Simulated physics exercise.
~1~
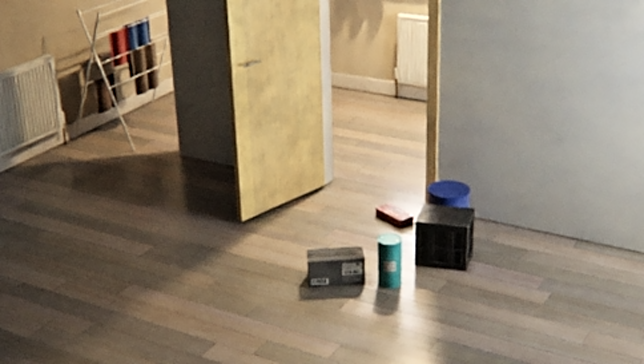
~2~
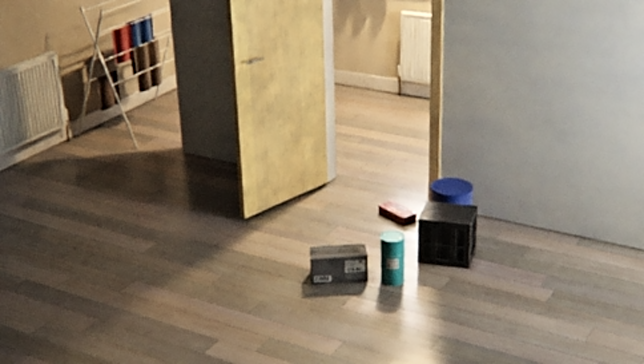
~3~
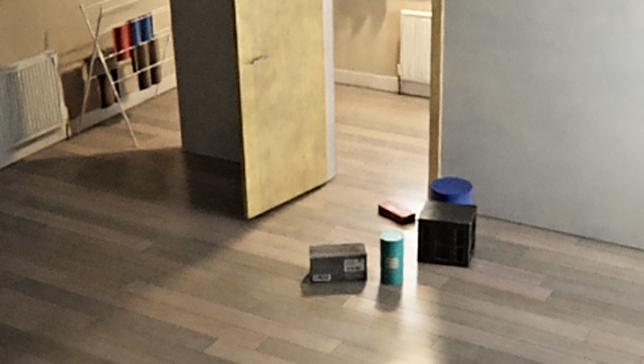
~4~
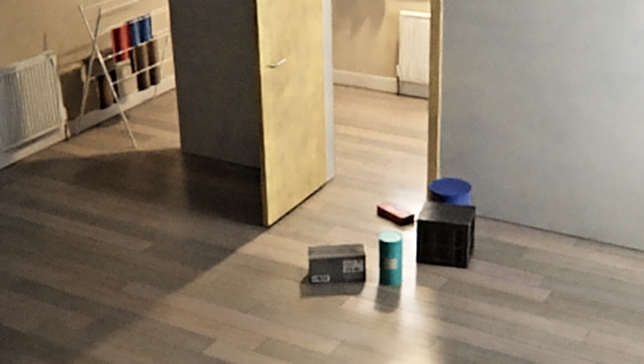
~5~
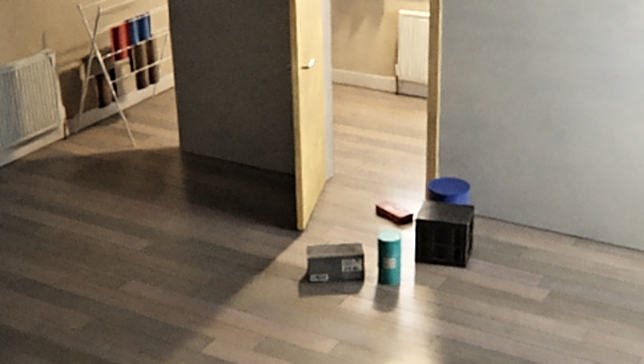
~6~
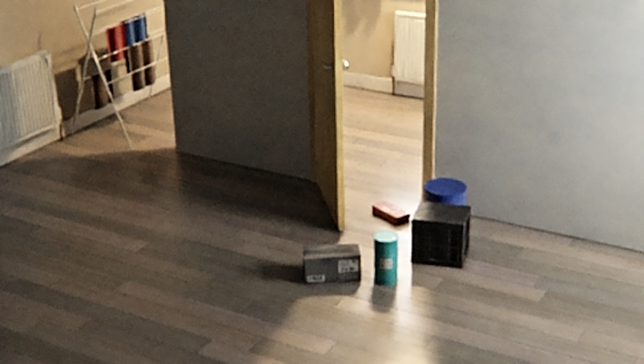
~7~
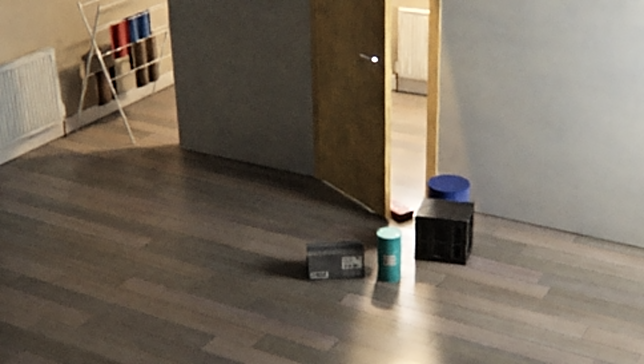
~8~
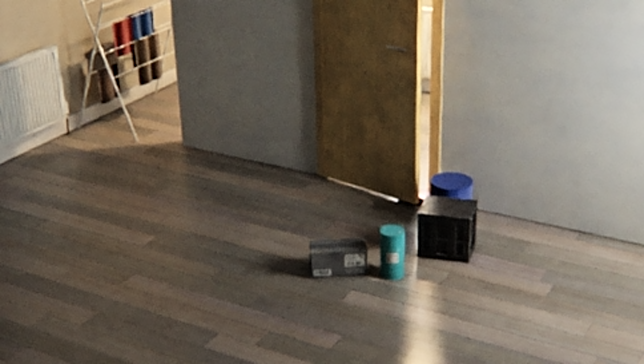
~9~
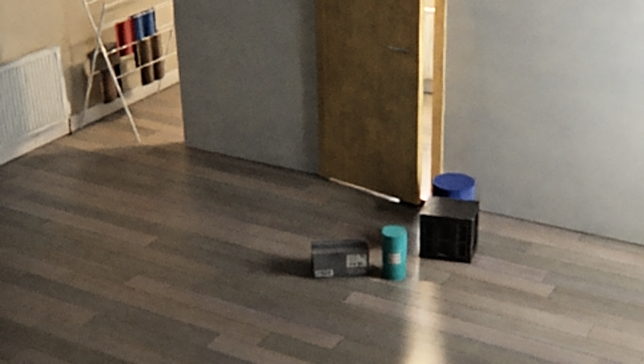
A yellowish door swings towards its frame, passing behind a grey parcel and turquoise canister, and pushes a small red packet a short way right towards a black crate and blue pail, ending slightly ajar with the packet hidden from view and the other objects unmoved.
